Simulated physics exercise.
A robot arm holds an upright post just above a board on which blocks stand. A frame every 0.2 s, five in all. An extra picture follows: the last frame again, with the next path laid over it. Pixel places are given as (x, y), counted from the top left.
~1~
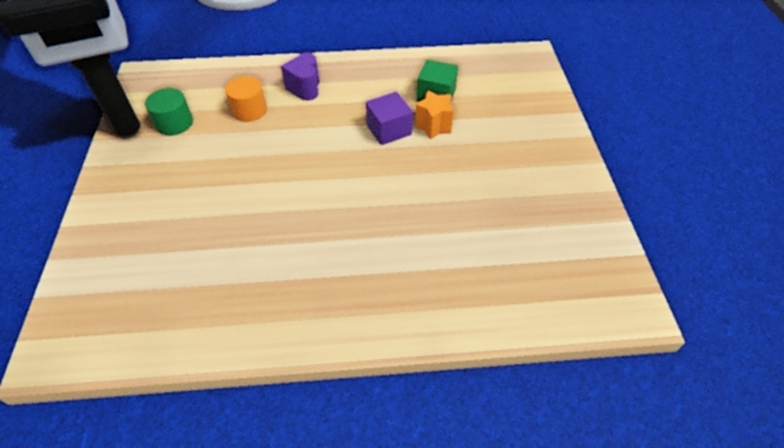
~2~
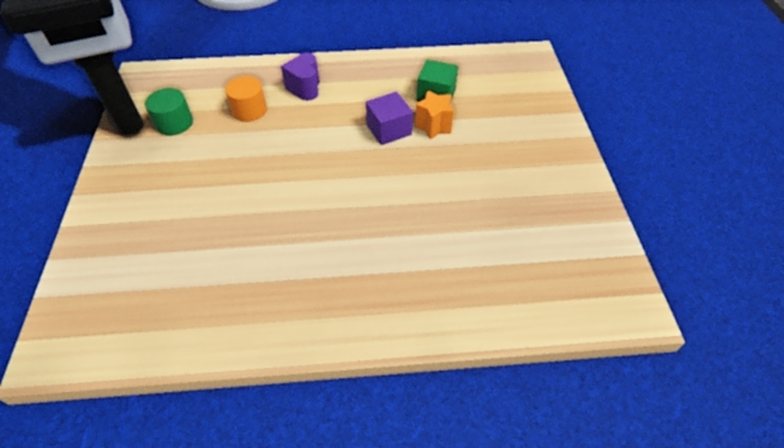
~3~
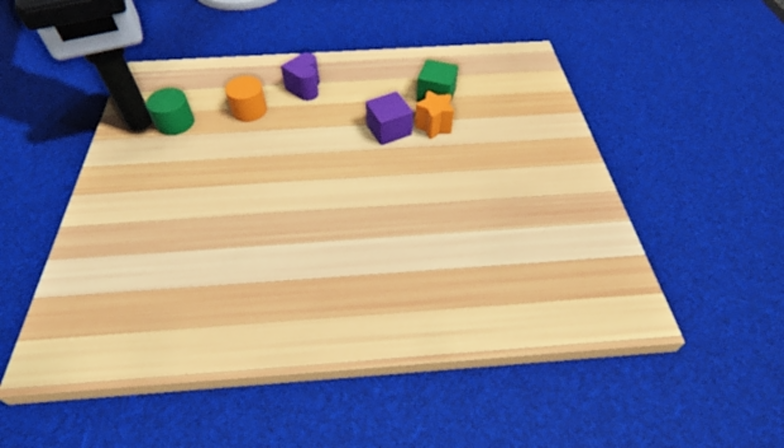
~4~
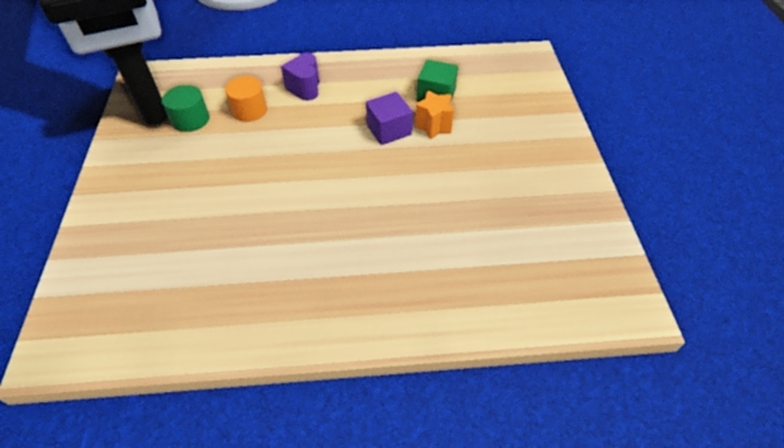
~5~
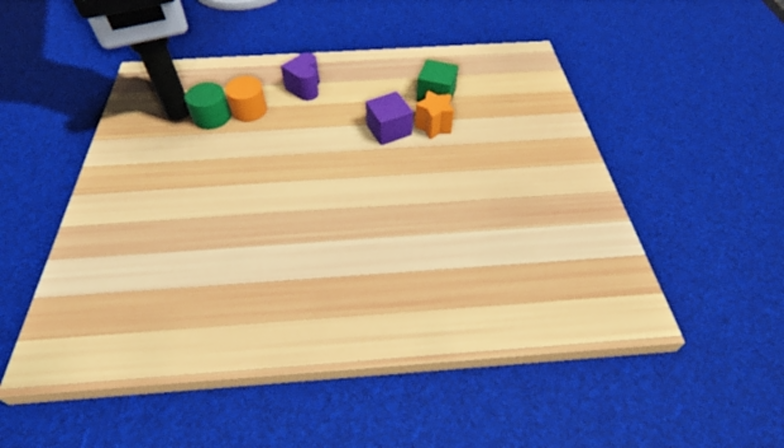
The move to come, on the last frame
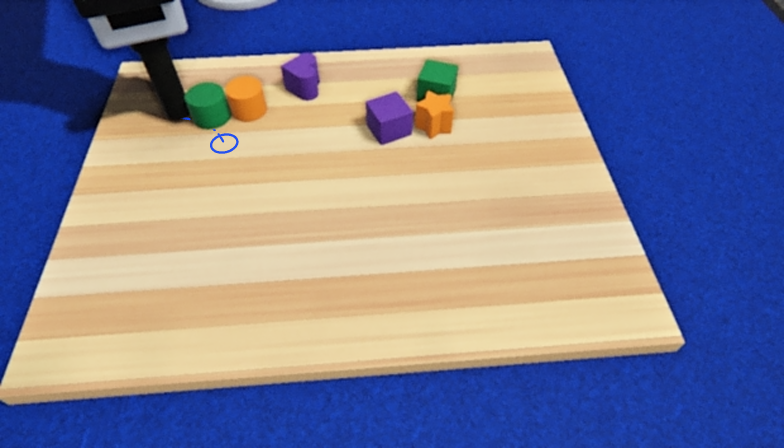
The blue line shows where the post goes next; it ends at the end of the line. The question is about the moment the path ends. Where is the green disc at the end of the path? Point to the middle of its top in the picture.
It is at (243, 101).
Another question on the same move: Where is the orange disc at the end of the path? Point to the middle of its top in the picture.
It is going to be at (271, 82).
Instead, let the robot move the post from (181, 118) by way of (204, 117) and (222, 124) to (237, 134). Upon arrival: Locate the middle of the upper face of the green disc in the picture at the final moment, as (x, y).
The centre of its top face lies at (262, 102).
Drawn move, from (181, 118) over (200, 122) and (215, 131) to (224, 143).
What follows on the original path. Halfway along, post at (207, 120); green disc at (234, 97); orange disc at (268, 83).
At the end, post at (222, 138); green disc at (243, 101); orange disc at (271, 82).
